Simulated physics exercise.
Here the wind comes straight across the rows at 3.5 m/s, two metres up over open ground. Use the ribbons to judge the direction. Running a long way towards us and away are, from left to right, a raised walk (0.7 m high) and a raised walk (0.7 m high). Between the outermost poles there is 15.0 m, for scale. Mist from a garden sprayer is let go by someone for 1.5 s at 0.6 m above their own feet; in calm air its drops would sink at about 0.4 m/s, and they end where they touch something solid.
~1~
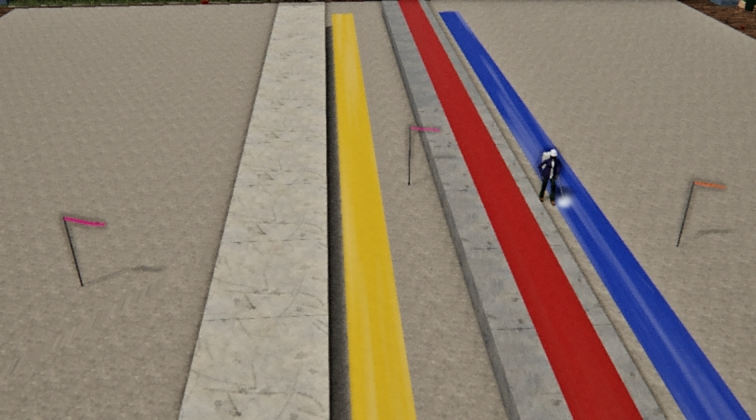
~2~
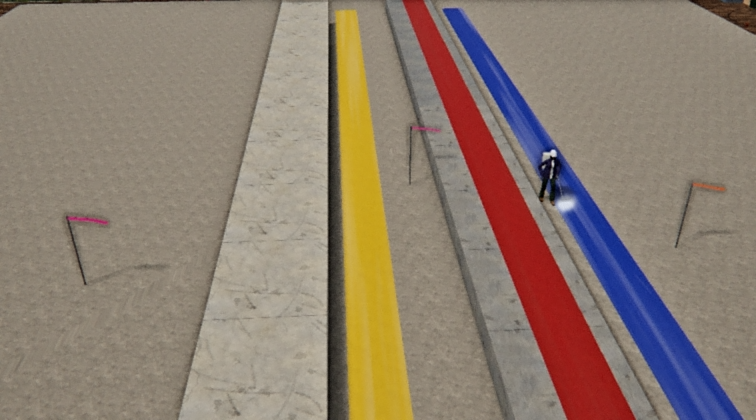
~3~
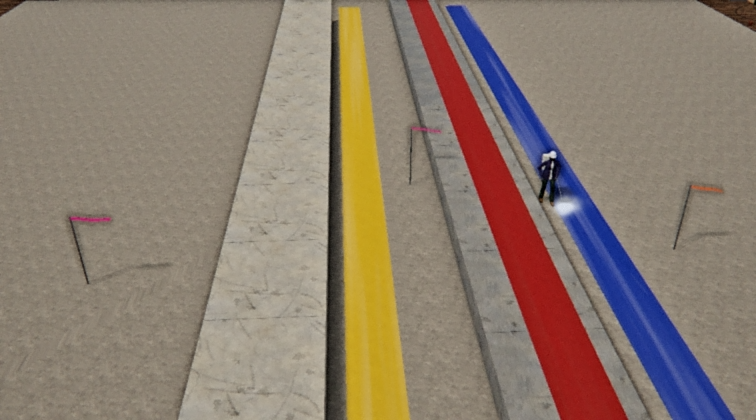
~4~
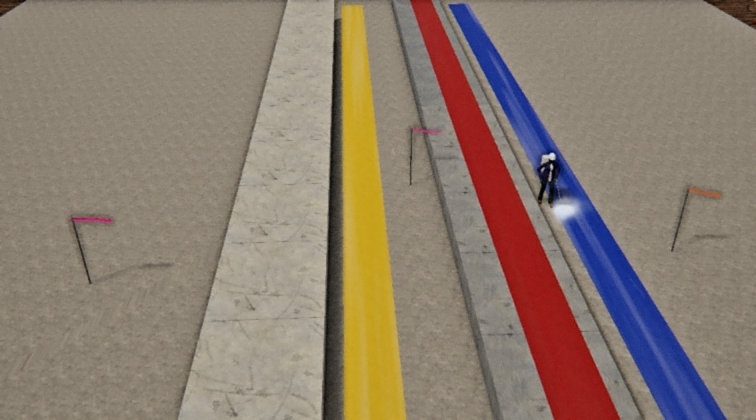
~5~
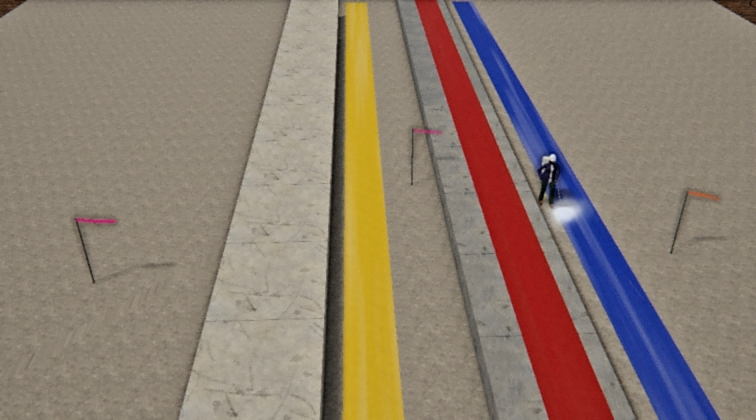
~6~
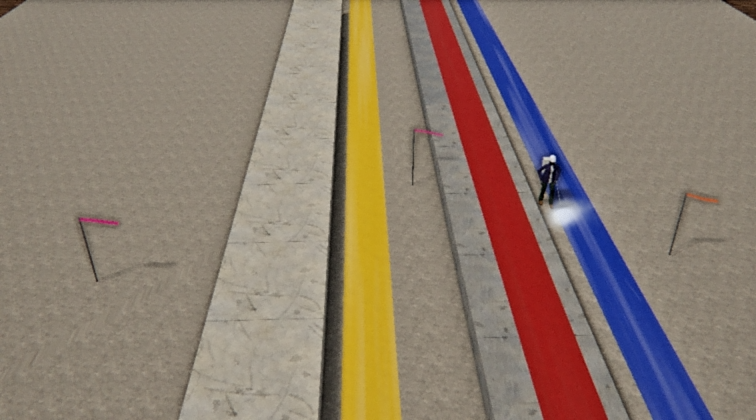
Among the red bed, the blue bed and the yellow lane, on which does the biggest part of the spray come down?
Blue.
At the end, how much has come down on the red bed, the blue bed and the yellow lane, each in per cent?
About 0 per cent red, 25 per cent blue and 0 per cent yellow.
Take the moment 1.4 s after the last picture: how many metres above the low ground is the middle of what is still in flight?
Roughly 0.2 m up.
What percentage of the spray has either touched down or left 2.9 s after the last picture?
Close to 90 percent of it.
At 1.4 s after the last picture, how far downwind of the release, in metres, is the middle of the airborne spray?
0.0 m.
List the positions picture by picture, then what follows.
In the first frame, the left ribbon ends at (105, 224), leaning 80 degrees to the right, the spray in the air spans x = 560 to 570 around y = 200 and it comes from (563, 199).
In the second frame, the right ribbon ends at (725, 189), leaning 80 degrees to the right, the spray in the air spans x = 560 to 570 around y = 205, the blue one passes (603, 249), the red one passes (516, 229) and the yellow one passes (367, 258).
In the third frame, the inner ribbon ends at (441, 132), leaning 80 degrees to the right, the spray in the air spans x = 560 to 575 around y = 205 and the top of the left raised walk crosses (280, 208).
In the fourth frame, the left ribbon ends at (112, 221), leaning 85 degrees to the right, the spray in the air spans x = 555 to 580 around y = 205, the blue one passes (572, 204), the red one passes (494, 185) and the yellow one passes (364, 210).
In the fifth frame, the right ribbon ends at (719, 200), leaning 75 degrees to the right and the spray in the air spans x = 555 to 580 around y = 210.
In the sixth frame, the inner ribbon ends at (443, 135), leaning 80 degrees to the right, the spray in the air spans x = 555 to 585 around y = 210 and the top of the right raised walk crosses (492, 205).
Then, 1.4 s after the last picture, 14 % lies on the blue bed, 0 % on the red bed and 0 % on the yellow lane; 51 % has touched down or left; the middle of what still flies is 0.2 m above the low ground, near (563, 218).
Then, 2.9 s after the last picture, 25 % lies on the blue bed, 0 % on the red bed and 0 % on the yellow lane; 91 % has touched down or left.
Then, 6.9 s after the last picture, 27 % lies on the blue bed, 0 % on the red bed and 0 % on the yellow lane; 100 % has touched down or left.
Then, 18.9 s after the last picture, 27 % lies on the blue bed, 0 % on the red bed and 0 % on the yellow lane; 100 % has touched down or left.
Then, 43.9 s after the last picture, 27 % lies on the blue bed, 0 % on the red bed and 0 % on the yellow lane; 100 % has touched down or left.
